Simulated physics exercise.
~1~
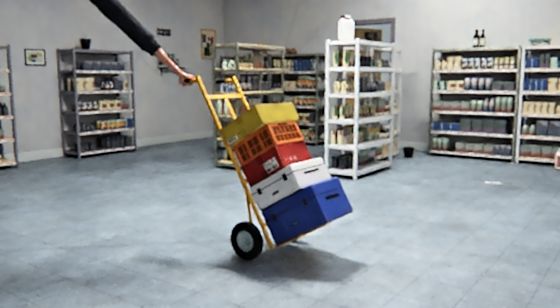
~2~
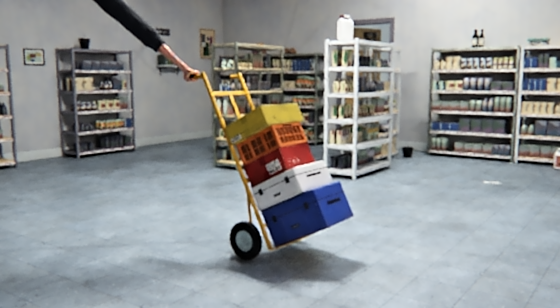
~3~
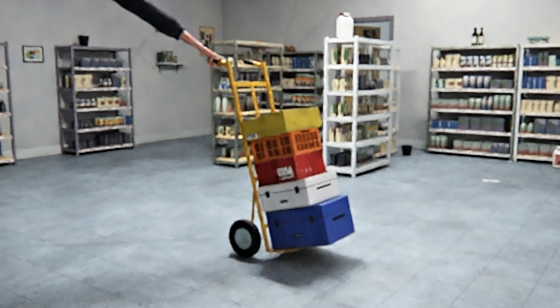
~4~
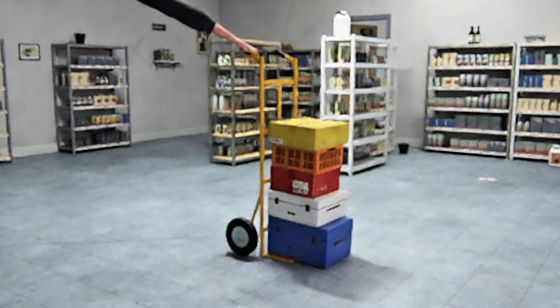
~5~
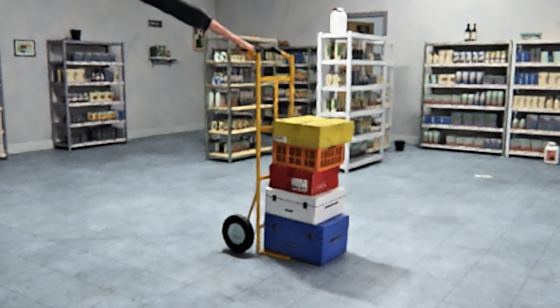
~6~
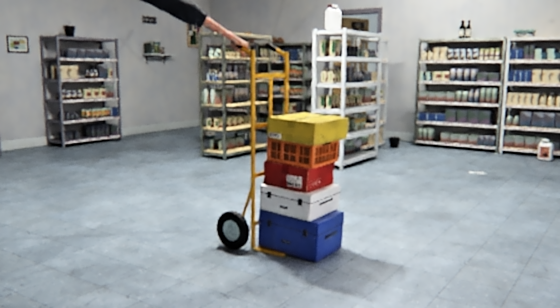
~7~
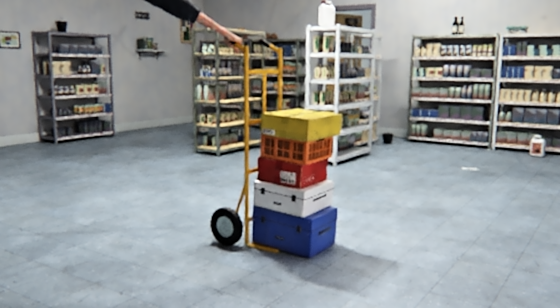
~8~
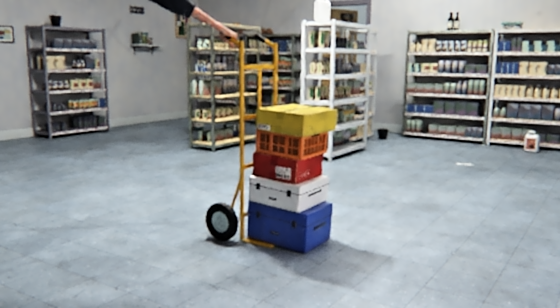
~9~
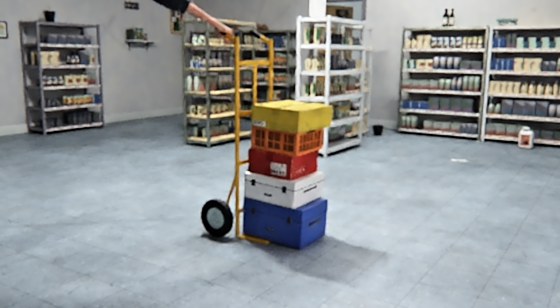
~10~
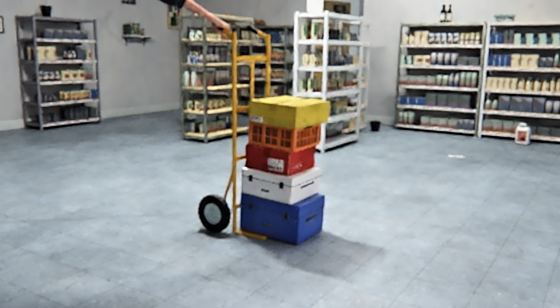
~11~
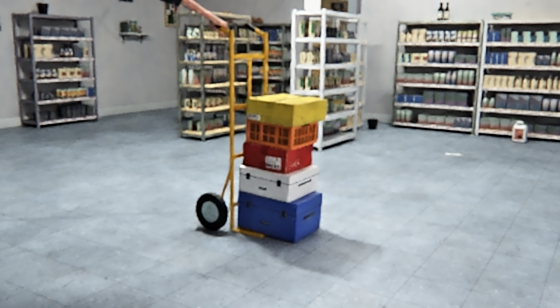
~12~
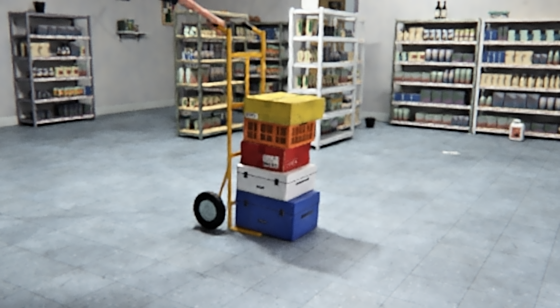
In a storeroom lined with stocked shelves, a hand tipped a leaning yellow sack truck upright, carrying a blue toolbox, white toolbox, red parcel, orange crate and yellow box, and held it there as the view drifted right, with everything still stacked.
